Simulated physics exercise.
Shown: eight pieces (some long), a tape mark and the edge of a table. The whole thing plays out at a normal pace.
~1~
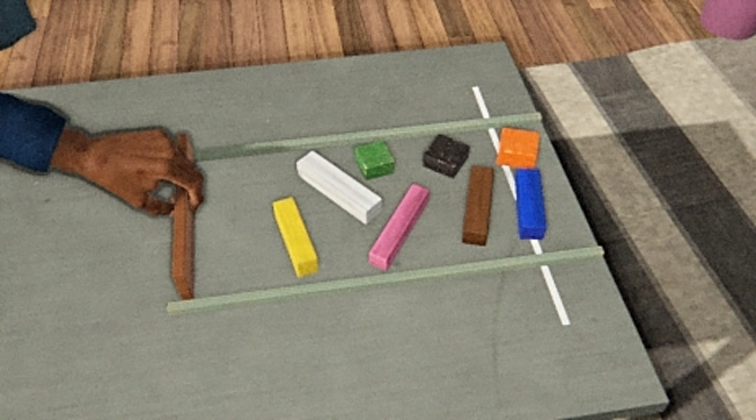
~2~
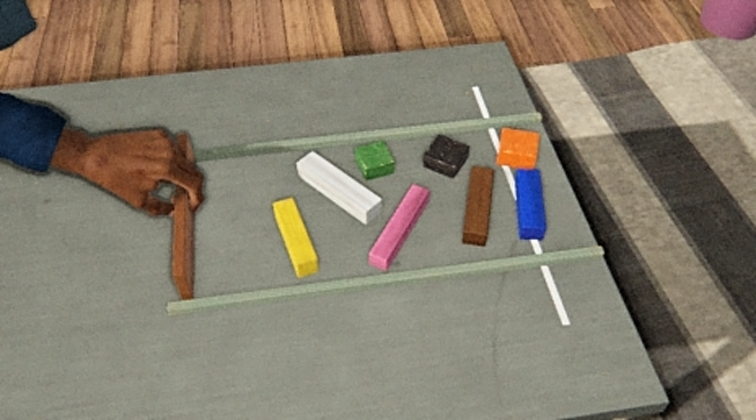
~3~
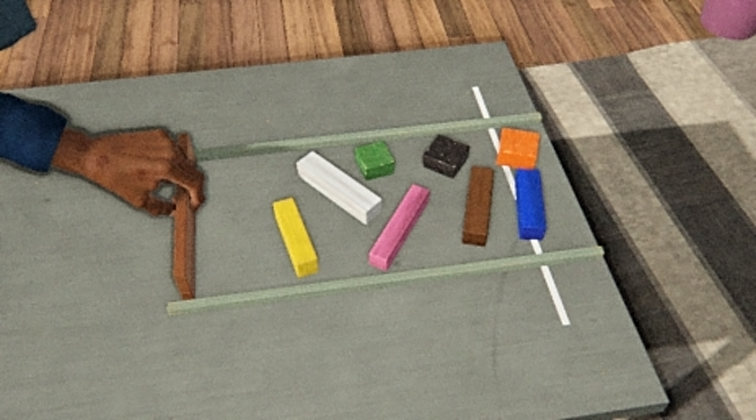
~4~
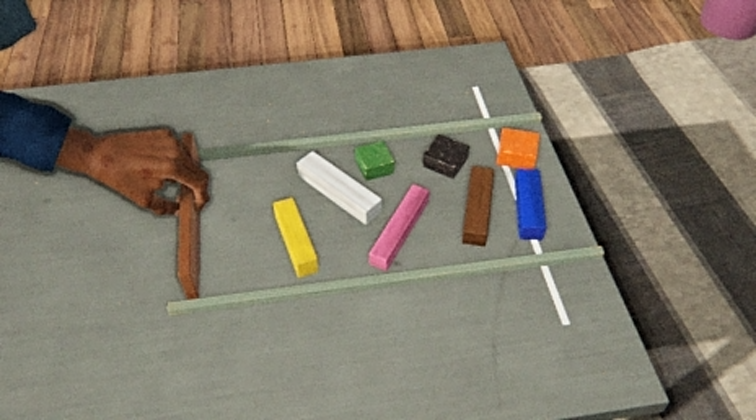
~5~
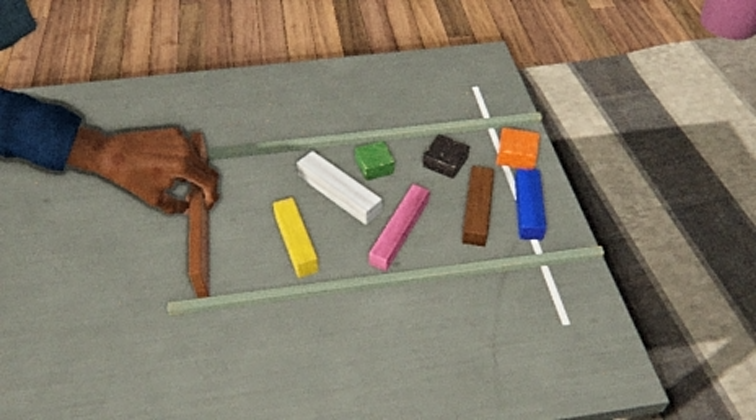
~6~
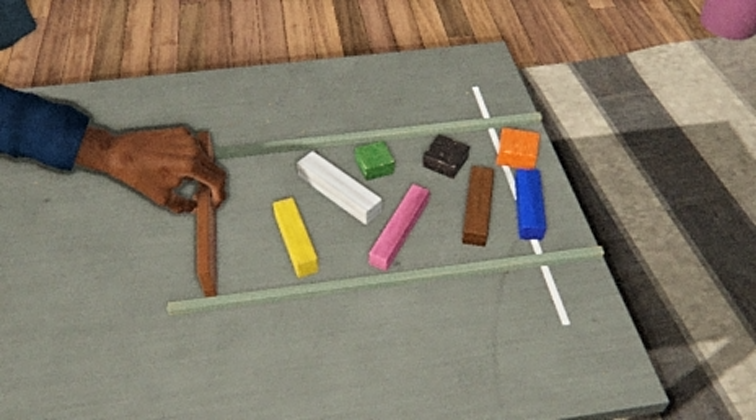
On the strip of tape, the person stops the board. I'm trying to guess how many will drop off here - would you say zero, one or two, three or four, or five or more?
Three to four.
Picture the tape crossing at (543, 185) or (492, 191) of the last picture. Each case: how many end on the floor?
The floor gets 6 the first time and 2 the second.
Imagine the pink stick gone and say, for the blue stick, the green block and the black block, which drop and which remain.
As for the blue stick, it is not retained; the green block is retained; the black block is retained.
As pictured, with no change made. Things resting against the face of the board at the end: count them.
2 in contact.
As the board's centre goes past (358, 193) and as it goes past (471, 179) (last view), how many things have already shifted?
By then 4, and later 8.
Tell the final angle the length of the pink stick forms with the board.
I'd estimate about 30 degrees.
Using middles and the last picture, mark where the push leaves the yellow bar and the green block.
Around (535, 208) and around (533, 132).
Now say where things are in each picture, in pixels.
In the first picture, orange block (518, 149); blue stick (530, 204); brown stick (479, 205); board (185, 213); tape (514, 189).
In the second picture, blue stick (530, 204); yellow bar (296, 237).
In the third picture, brown stick (478, 205); white stick (339, 187).
In the fourth picture, orange block (518, 149); green block (375, 161).
In the fifth picture, blue stick (530, 204); pink stick (400, 226).
In the sixth picture, orange block (518, 149); blue stick (530, 204); brown stick (478, 205); board (208, 210); tape (514, 189).
Soon after, none off yet; orange block at rest near (518, 149); blue stick at rest near (530, 204); brown stick at rest near (478, 205).
At rest, the number that fall off is three or four; fallen, brown stick, blue stick and orange block.
